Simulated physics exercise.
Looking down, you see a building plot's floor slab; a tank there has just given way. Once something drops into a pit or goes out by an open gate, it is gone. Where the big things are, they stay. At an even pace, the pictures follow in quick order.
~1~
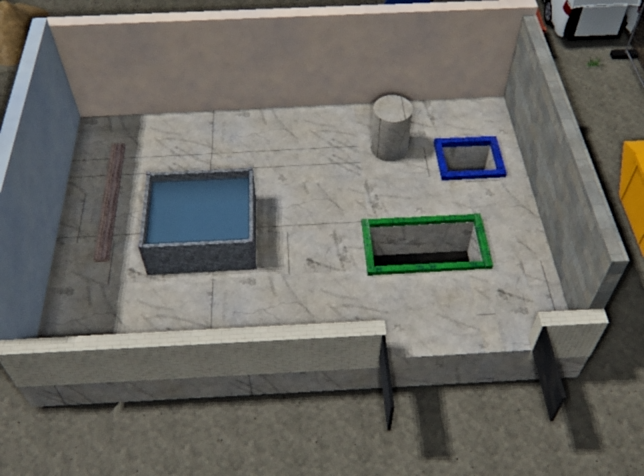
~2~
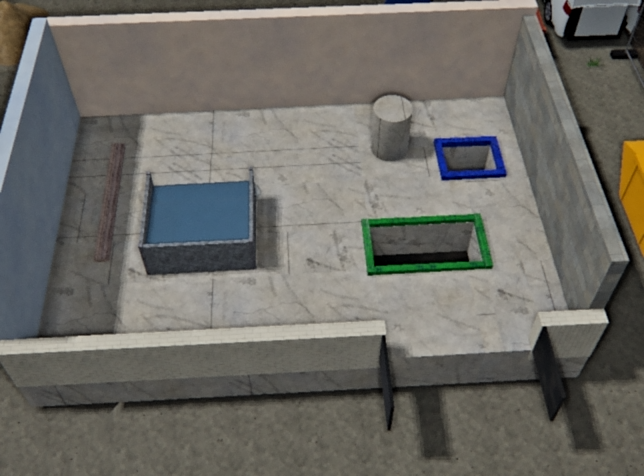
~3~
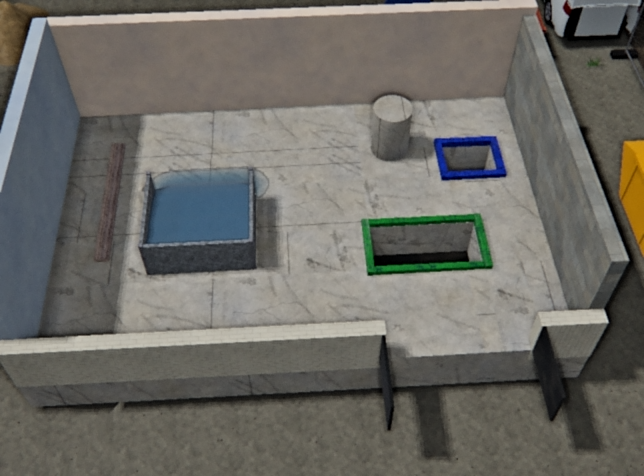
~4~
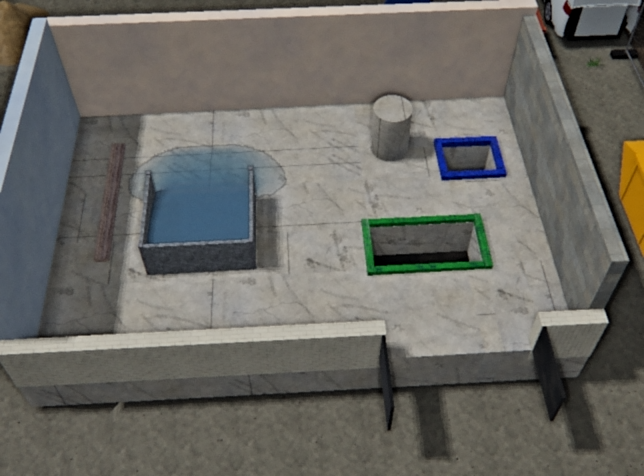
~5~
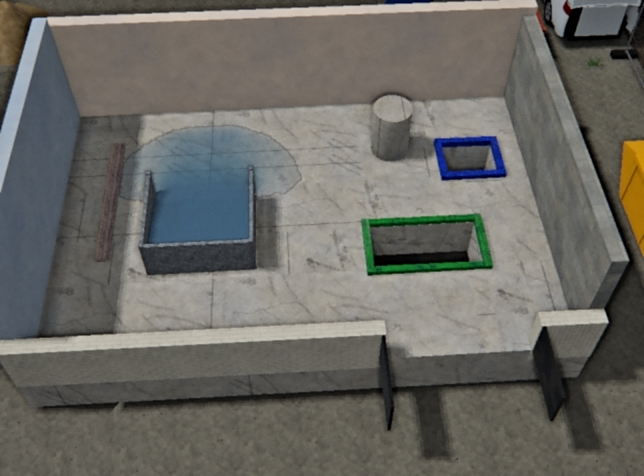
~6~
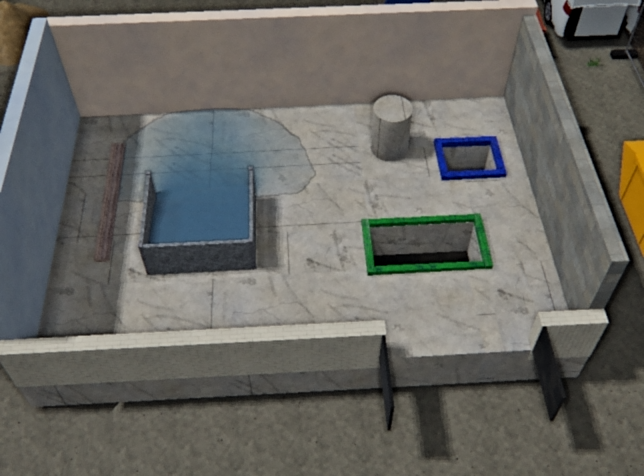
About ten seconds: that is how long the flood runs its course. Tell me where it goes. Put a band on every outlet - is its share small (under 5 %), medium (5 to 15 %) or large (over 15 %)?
In the end, the gate has a small share, the green pit has a small share, the blue pit has a small share.
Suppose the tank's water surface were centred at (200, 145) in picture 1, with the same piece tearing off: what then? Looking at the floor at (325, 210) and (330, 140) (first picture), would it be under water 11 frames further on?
Looking at the two spots in order, the first is bone-dry and the second is waterlogged.
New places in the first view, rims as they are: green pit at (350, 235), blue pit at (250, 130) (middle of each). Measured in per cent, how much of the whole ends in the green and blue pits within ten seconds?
Per cent by pit - green: 0 / blue: 20.
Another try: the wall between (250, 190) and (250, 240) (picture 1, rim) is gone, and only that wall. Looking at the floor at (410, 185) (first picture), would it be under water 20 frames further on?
Check at the given point: Inundated.
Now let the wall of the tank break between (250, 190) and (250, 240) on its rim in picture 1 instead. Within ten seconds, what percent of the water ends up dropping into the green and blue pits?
In percent: Green 15, blue 2.
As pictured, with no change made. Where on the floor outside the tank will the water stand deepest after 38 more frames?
Roughly (33, 365).
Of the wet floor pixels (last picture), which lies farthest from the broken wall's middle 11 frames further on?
Near (417, 105).
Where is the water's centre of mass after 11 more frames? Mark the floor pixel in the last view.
I'd place it roughly at (205, 156).
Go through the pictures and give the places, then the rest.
Still water in the open tank at (199, 209), in the first frame.
The front is at (258, 195), out from the gap on the open tank's far side, in the second frame.
Water pours out on the open tank's far side and has run to (258, 175), in the third frame.
The front is at (274, 165), out from the gap on the open tank's far side, in the fourth frame.
The front is at (174, 134), out from the gap on the open tank's far side, in the fifth frame.
The front is at (178, 112), out from the gap on the open tank's far side, in the sixth frame.
A moment on, water covers 20 % of the floor; the gate 0 %, the green pit 0 %, the blue pit 0 %.
Next, water covers 25 % of the floor; the gate 0 %, the green pit 0 %, the blue pit 0 %.
Then, water covers 45 % of the floor; the gate 0 %, the green pit 0 %, the blue pit 0 %.
Later, water covers 70 % of the floor; the gate 0 %, the green pit 0 %, the blue pit 0 %.
In the end, water covers 95 % of the floor; the gate 2 %, the green pit 0 %, the blue pit 0 %.
